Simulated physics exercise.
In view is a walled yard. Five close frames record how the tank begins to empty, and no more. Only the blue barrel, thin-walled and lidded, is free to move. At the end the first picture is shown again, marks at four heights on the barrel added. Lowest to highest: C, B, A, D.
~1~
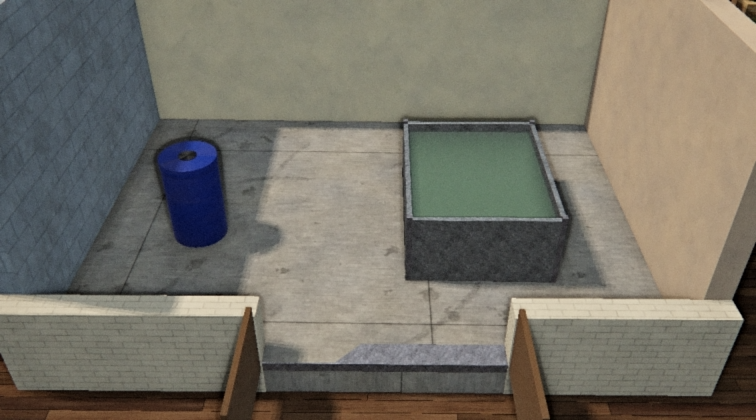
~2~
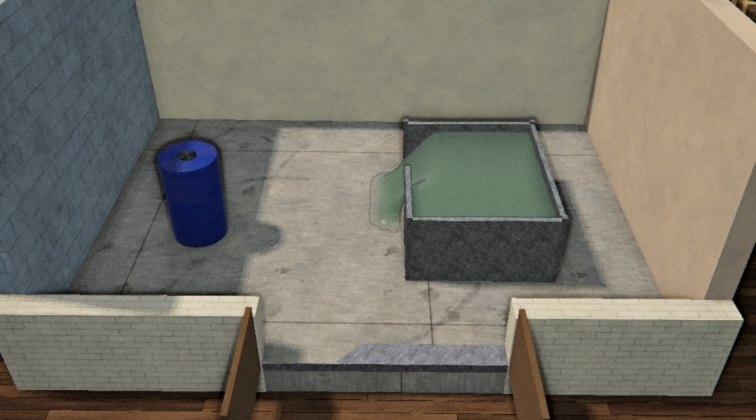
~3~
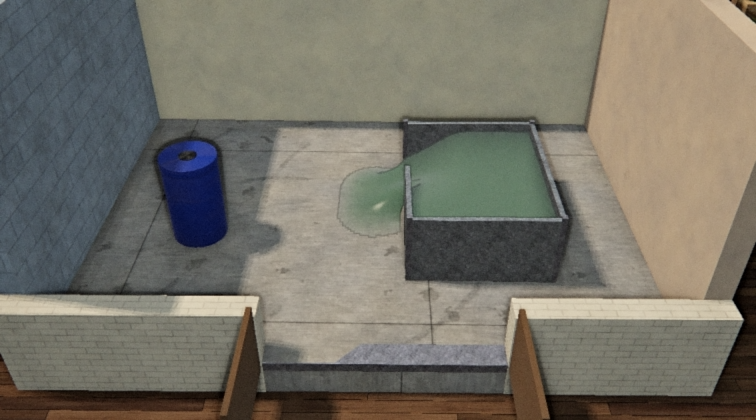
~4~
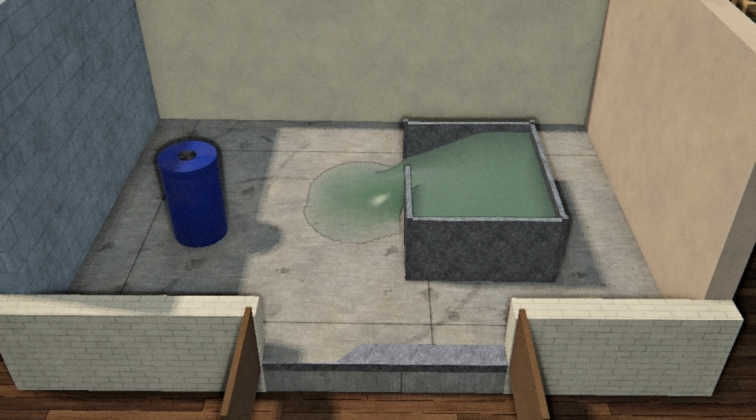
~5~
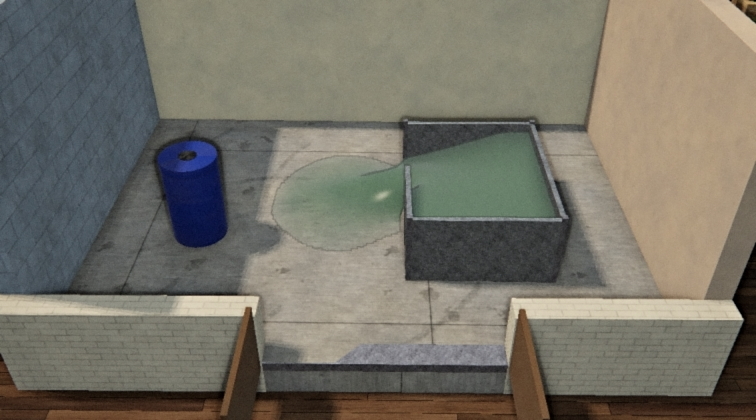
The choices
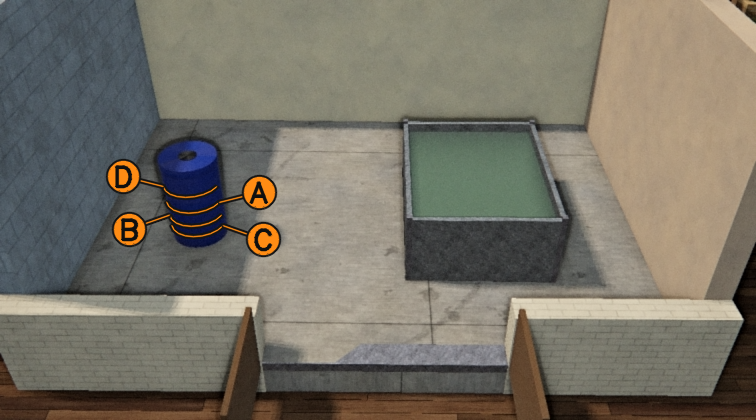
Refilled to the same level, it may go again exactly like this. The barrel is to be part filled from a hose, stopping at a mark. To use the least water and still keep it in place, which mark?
Go for B.
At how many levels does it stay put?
Three of them.
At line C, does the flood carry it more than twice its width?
No.
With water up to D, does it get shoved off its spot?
No.
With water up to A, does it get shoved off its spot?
No, that is safe.
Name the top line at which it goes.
It is C.
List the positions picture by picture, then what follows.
The first frame shows lid of the blue barrel at (187, 156); tank full, its middle at (476, 172); open gate at (385, 302).
In the second frame, water covers 2 % of the ground, mostly out of sight from here.
In the third frame, 4 % of the ground under water, its edge towards the barrel at (346, 209).
In the fourth frame, 7 % of the ground under water, its edge towards the barrel at (316, 219).
The fifth frame shows lid of the blue barrel at (187, 156); 10 % of the ground under water, its edge towards the barrel at (286, 223).
In orange, A at (188, 213); B at (191, 226); C at (193, 236); D at (185, 197); from the bottom up C, B, A, D.
Choosing A, it does not move.
Choosing B, it does not move.
Choosing C, it is pushed about its own width away.
Choosing D, it does not move.
